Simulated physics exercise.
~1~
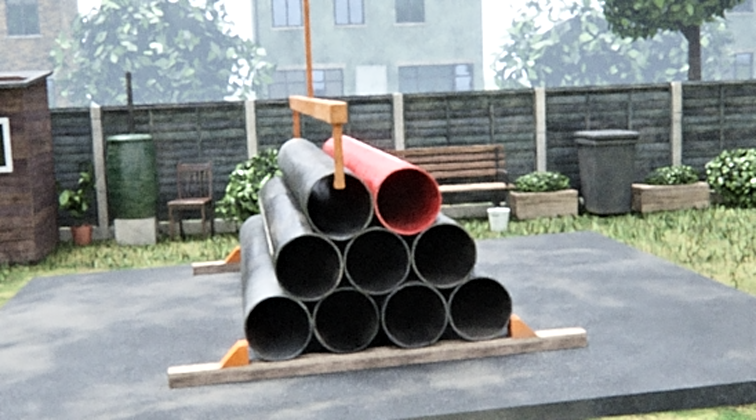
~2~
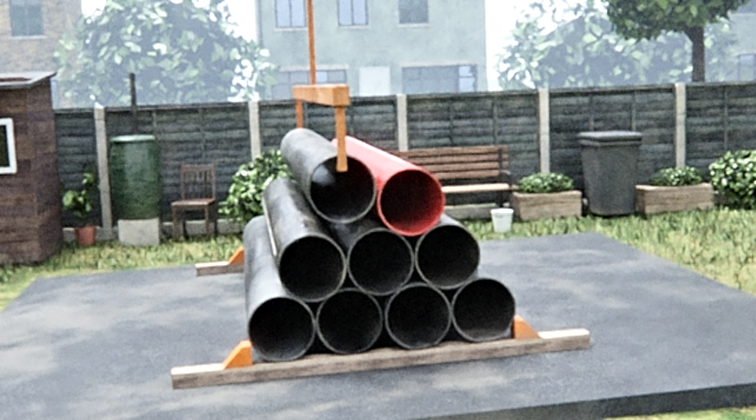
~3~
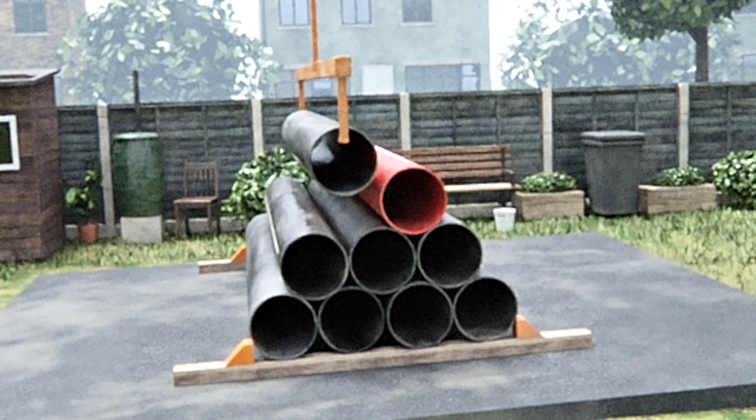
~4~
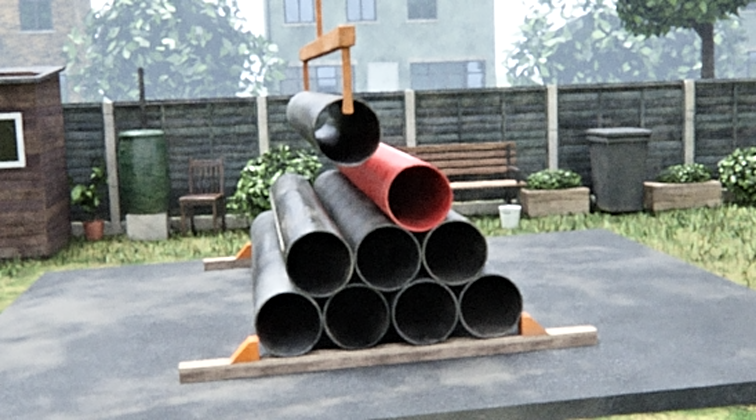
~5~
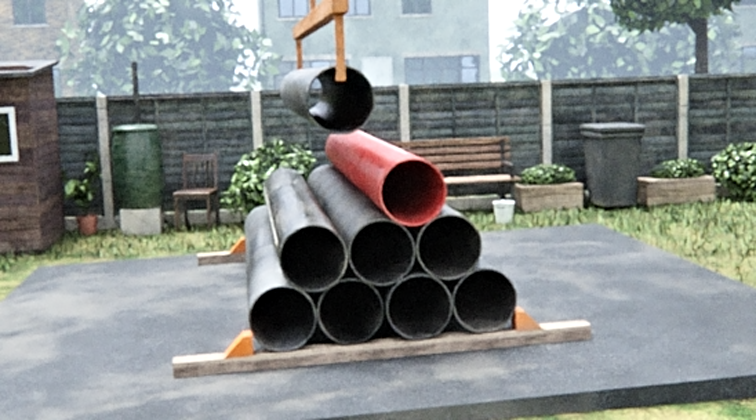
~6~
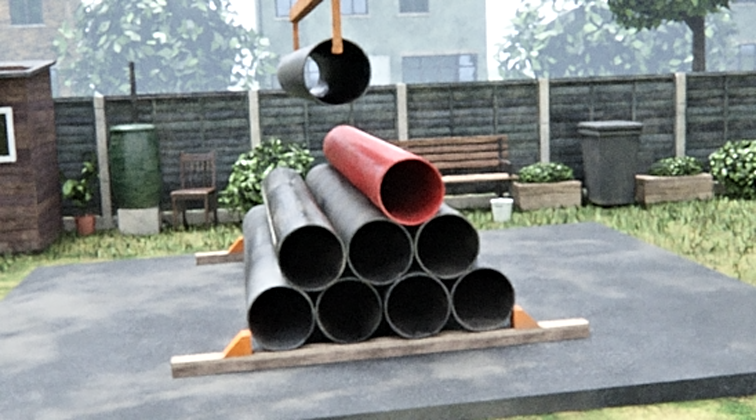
A stack of black plastic pipes, with a single red one at the right of its top row, lies end-on across two timber bearers on a dark asphalt pad, seen from the front in a slightly swaying view. Orange chocks hold its sides, and behind are a fence, a wooden bench, a chair and bins. An orange lifting frame hooks the black pipe beside the red one and draws it straight up. The pipe clears the stack and keeps rising above it. The red pipe stays in place on top, and the black pipes beneath remain still.
